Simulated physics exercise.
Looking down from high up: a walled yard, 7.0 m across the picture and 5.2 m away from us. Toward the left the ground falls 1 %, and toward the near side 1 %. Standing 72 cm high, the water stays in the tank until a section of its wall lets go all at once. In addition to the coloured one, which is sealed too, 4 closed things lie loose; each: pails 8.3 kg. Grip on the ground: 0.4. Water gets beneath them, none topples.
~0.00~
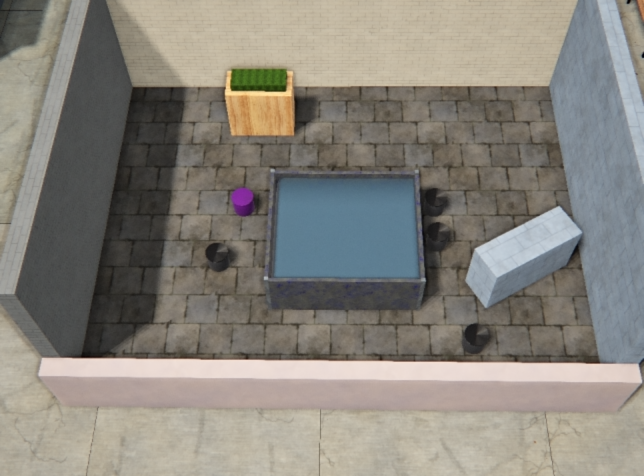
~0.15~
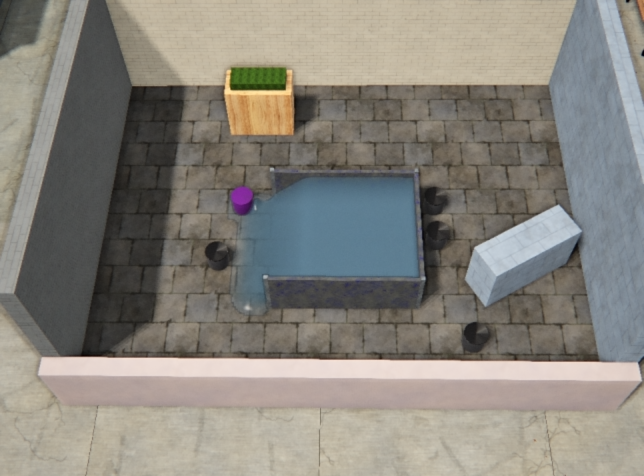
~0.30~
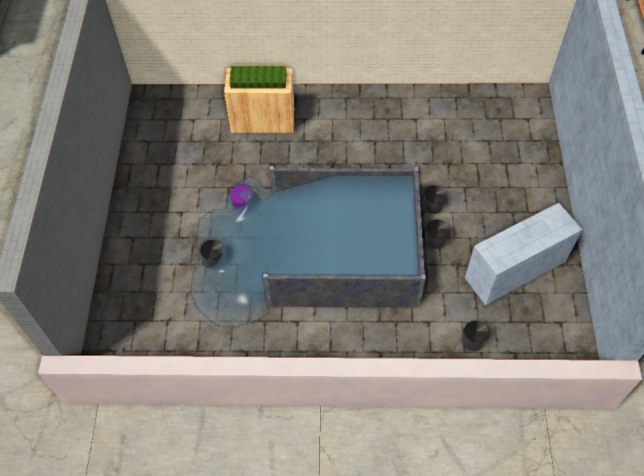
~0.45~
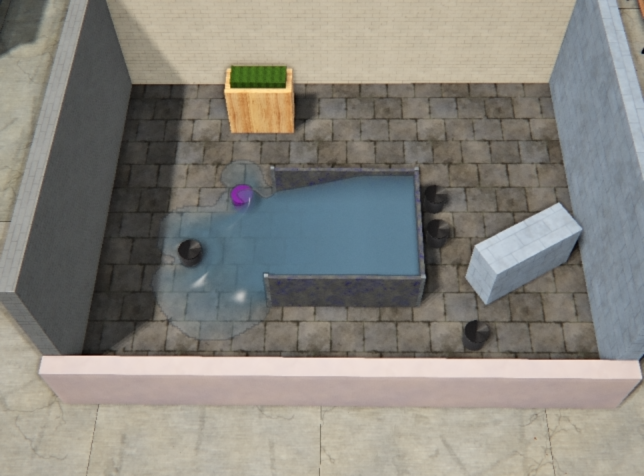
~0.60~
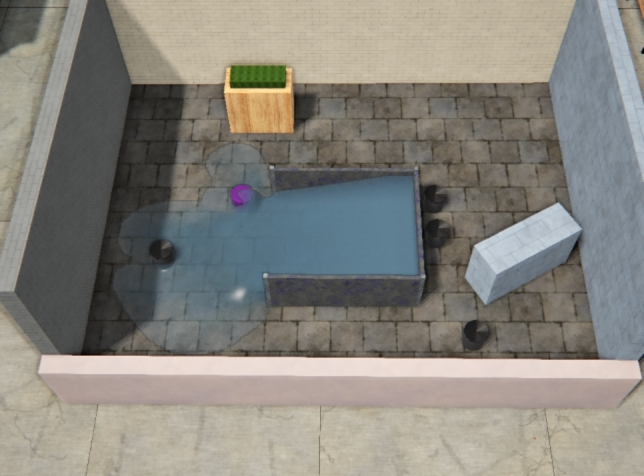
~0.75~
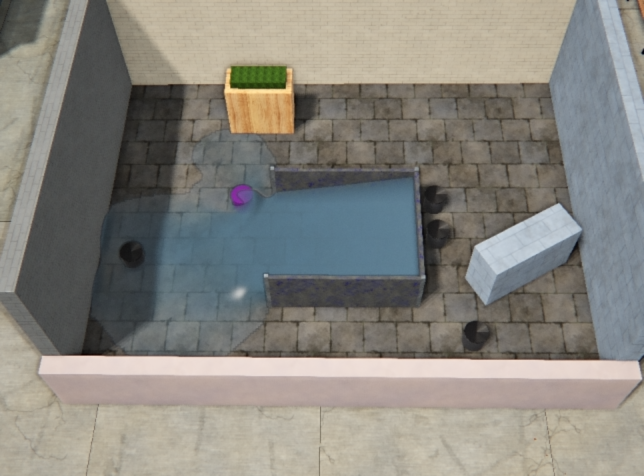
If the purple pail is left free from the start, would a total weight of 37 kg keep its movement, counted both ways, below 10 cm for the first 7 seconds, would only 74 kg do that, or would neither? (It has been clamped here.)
Only 74 kg does it.
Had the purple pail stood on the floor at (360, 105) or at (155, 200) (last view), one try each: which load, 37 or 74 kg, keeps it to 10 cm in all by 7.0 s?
Taking the two tries in order, even the light one works and only the heavy one works.
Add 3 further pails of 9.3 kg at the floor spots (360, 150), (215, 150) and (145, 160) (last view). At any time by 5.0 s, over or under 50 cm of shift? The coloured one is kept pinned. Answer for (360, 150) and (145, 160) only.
In that order: Not as far, then farther.
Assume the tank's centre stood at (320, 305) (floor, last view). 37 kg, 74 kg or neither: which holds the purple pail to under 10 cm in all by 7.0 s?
Then the answer is that either mass works.
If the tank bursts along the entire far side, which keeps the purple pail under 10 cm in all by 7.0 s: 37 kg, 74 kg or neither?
In that case the lighter mass suffices.
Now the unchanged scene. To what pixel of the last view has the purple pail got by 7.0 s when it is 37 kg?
Near (183, 166).
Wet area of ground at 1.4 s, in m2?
Close to 15 m2, I'd say.
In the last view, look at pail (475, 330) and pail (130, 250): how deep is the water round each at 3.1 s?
First about 0 cm, second about 18 cm.
After 1.4 s the purple pail would be 72 cm from its start with 37 kg and 0 cm from its start with 74 kg; 15 cm of water round it then.
After 3.1 s the purple pail would be 106 cm from its start with 37 kg and 0 cm from its start with 74 kg; 6 cm of water round it then.
After 4.9 s the purple pail would be 106 cm from its start with 37 kg and 0 cm from its start with 74 kg; 7 cm of water round it then.
After 7.0 s the purple pail would be 106 cm from its start with 37 kg and 0 cm from its start with 74 kg; 7 cm of water round it then.
